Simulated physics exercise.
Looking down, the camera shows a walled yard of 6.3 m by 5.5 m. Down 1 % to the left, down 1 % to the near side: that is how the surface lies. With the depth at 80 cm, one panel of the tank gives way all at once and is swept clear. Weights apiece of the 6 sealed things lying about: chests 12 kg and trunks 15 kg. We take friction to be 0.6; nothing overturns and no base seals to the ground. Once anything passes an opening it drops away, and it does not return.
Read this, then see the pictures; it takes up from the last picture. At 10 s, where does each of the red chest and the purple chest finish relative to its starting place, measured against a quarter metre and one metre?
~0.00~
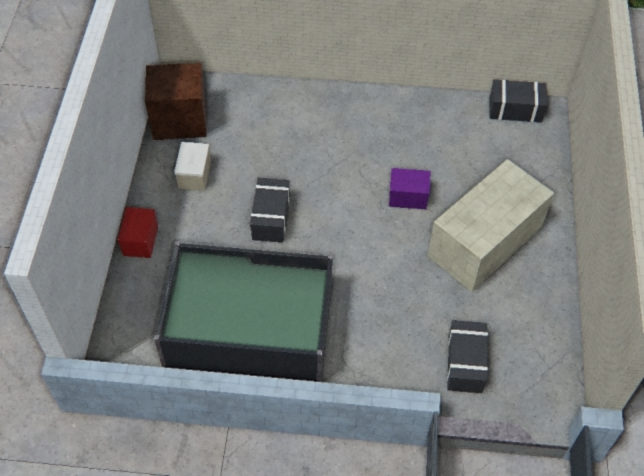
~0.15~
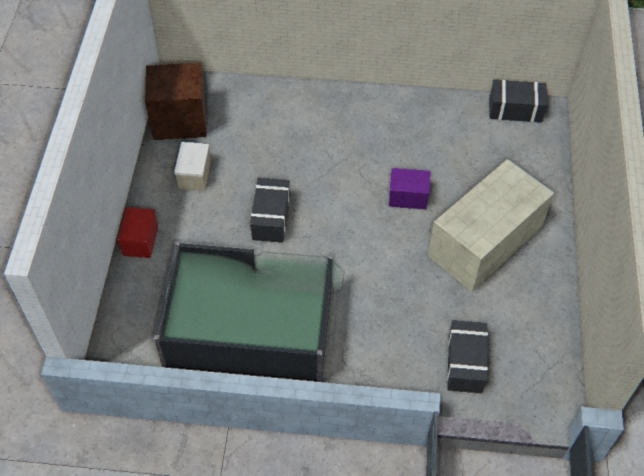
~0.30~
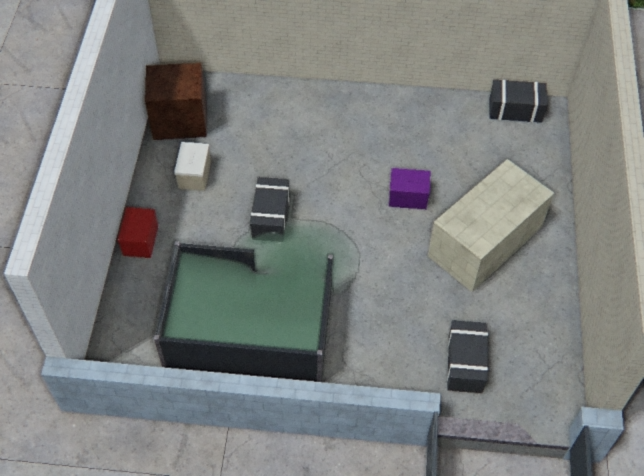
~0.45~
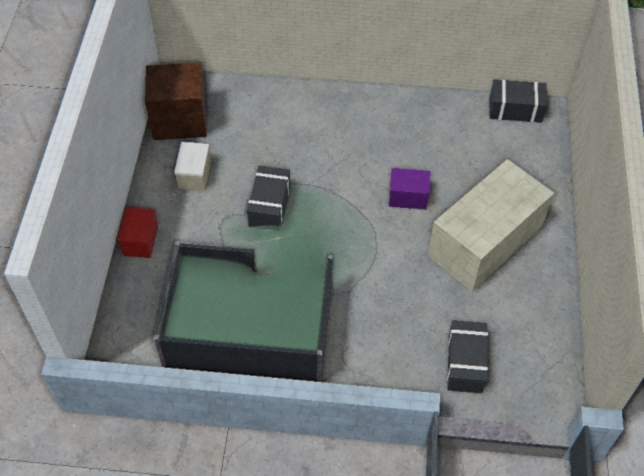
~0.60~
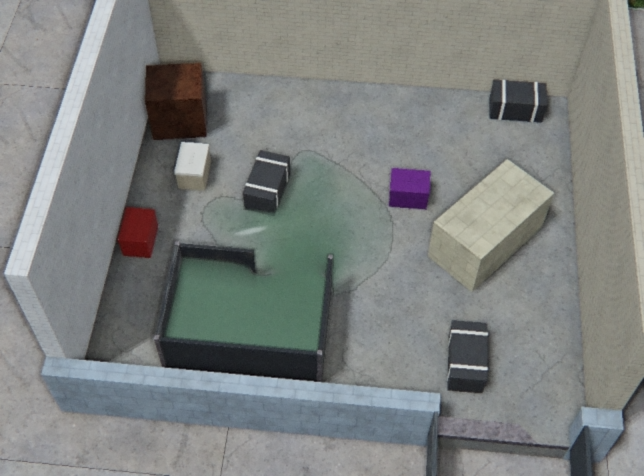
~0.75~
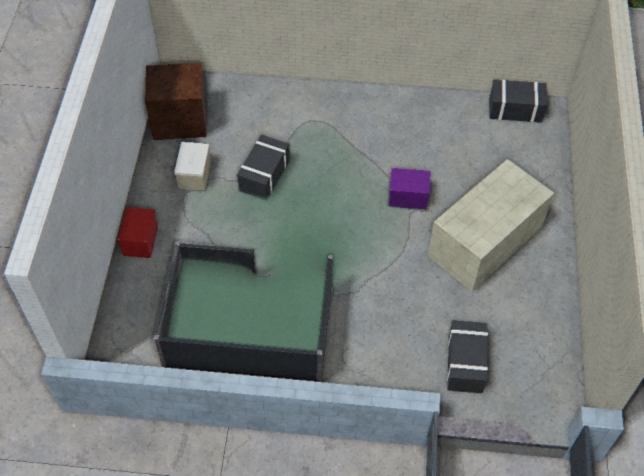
At that moment, the red chest is more than one metre away; the purple chest is more than one metre away.
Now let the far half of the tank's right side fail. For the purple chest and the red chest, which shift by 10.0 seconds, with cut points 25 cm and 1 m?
The purple chest would move somewhat and the red chest would remain almost still.
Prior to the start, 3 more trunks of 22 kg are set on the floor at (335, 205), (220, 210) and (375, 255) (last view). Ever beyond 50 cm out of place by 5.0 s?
First outside the limit, then inside the limit, then outside the limit.
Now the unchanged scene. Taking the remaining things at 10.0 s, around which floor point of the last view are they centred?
Centre of the remaining things: Roughly (309, 309).
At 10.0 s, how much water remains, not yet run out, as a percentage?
Around 96 % of the water.
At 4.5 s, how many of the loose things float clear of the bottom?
Count: 3.
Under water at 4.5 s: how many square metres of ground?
Around 25 m2 of it.
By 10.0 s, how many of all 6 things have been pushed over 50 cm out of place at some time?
By my tally, 5.
After 2.0 s the red chest is near (137, 224), 0.0 m from its start, aground; the purple chest is near (489, 108), 1.8 m from its start, aground; 0 of 6 are out; 0 afloat.
After 4.5 s the red chest is near (137, 224), 0.0 m from its start, aground; the purple chest is near (557, 194), 2.0 m from its start, afloat; 0 of 6 are out; 3 afloat.
After 7.0 s the red chest is near (145, 293), 1.1 m from its start, aground; the purple chest is near (535, 290), 2.3 m from its start, aground; 0 of 6 are out; 3 afloat.
After 10.0 s the red chest is near (141, 353), 2.0 m from its start, afloat; the purple chest is near (534, 291), 2.3 m from its start, aground; 0 of 6 are out; 4 afloat.
